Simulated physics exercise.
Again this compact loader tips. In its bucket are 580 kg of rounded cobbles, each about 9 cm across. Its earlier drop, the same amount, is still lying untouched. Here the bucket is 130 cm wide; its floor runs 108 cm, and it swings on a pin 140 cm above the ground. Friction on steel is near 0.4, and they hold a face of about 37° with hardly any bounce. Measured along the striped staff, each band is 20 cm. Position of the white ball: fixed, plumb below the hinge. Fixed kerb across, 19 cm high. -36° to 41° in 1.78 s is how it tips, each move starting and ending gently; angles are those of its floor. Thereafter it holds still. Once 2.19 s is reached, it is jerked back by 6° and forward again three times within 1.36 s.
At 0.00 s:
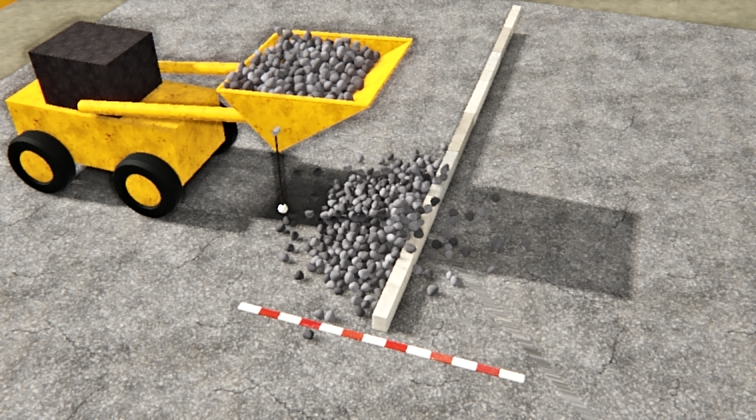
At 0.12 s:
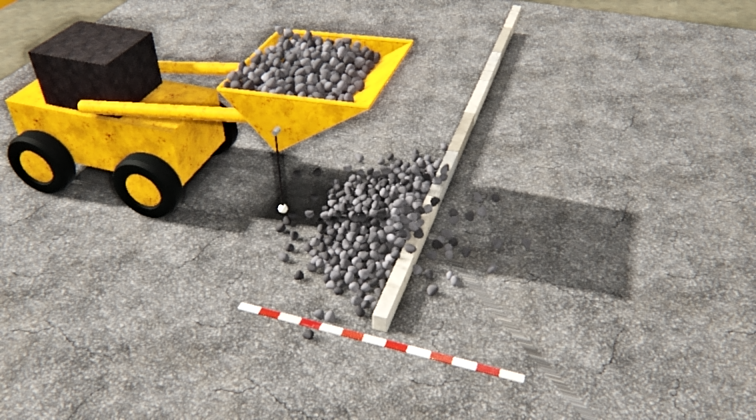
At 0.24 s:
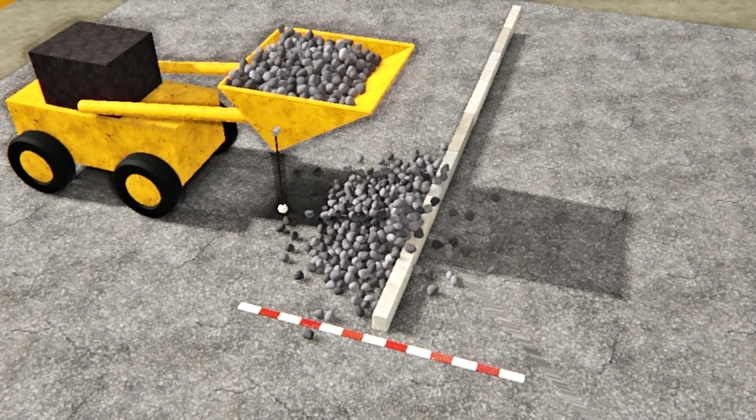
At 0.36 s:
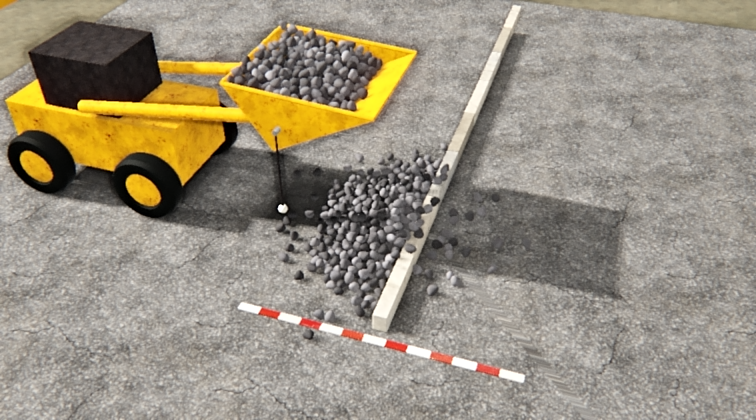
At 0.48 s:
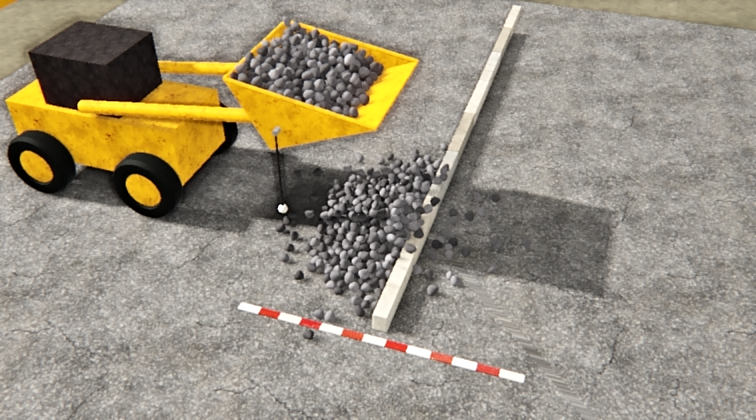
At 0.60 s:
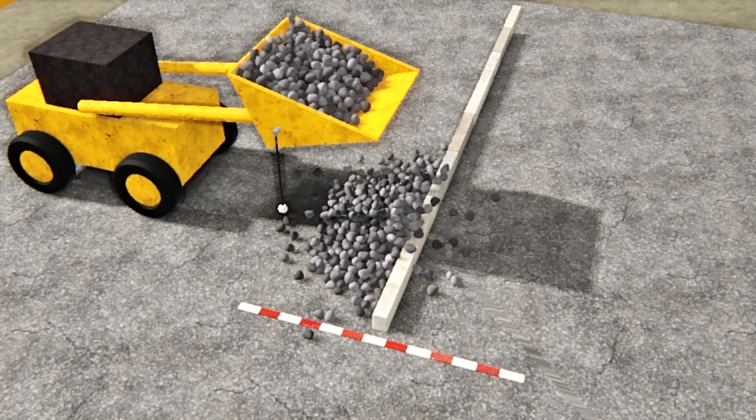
A yellow loader's bucket full of grey stones slowly tilts forward, its right lip lowering slightly.
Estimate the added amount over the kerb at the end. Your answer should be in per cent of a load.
Roughly 40 per cent of a load.
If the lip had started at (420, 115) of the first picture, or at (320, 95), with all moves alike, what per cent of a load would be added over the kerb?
Around 100 and 0 percent respectively.
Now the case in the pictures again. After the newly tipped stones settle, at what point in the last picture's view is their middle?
Around (409, 216).
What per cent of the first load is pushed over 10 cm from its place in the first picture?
Close to 15 in a hundred of them.
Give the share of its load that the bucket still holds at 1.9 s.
Roughly 30 per cent remains inside.
After 1.3 s the floor is at 29°; in per cent of one load, 99 in the bucket, 96 on this side of the kerb, 4 over the kerb; the foremost stones are at (484, 245).
After 1.9 s the floor is at 41°; in per cent of one load, 32 in the bucket, 158 on this side of the kerb, 10 over the kerb; the foremost stones are at (487, 237).
After 4.0 s the floor is at 41°; in per cent of one load, 0 in the bucket, 155 on this side of the kerb, 44 over the kerb; the foremost stones are at (571, 250).
After 6.8 s the floor is at 41°; in per cent of one load, 0 in the bucket, 155 on this side of the kerb, 44 over the kerb; the foremost stones are at (571, 250). Net gain over the kerb, 40.
